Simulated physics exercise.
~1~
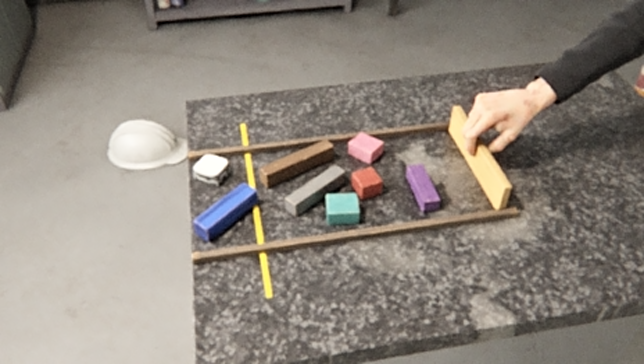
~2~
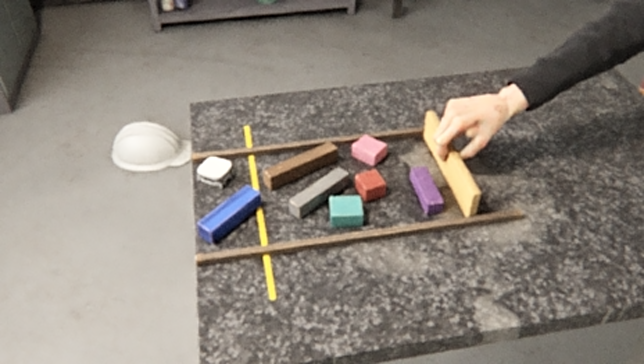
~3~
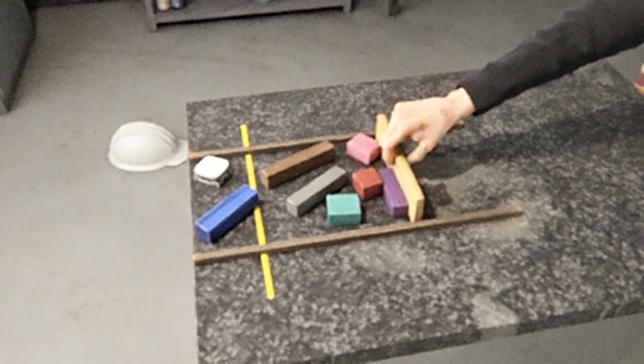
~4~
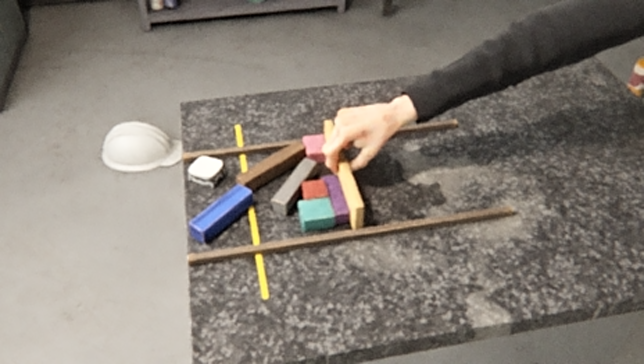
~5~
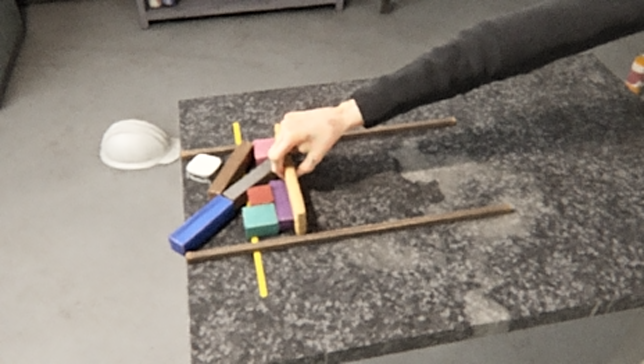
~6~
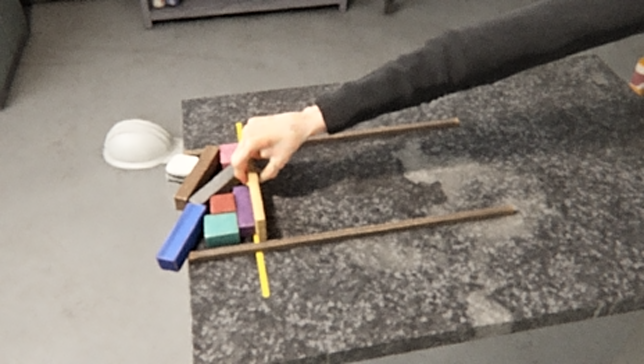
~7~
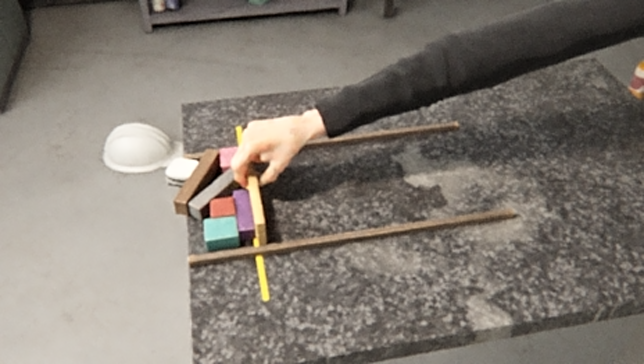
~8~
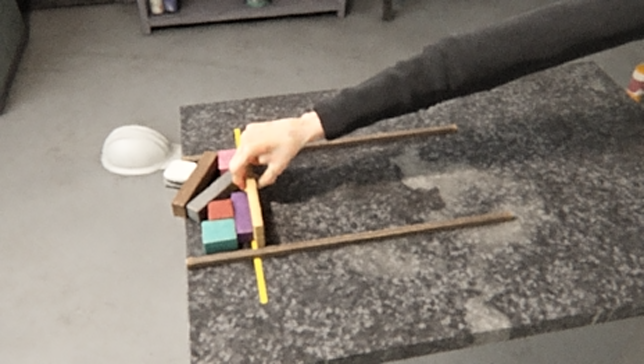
The clip shows a hand pushing an upright wooden board leftward between two rails on a speckled tabletop, gathering colored blocks ahead of it toward the edge. The board stops at the yellow tape, the blue stick drops off, and the other blocks remain crowded at the edge.
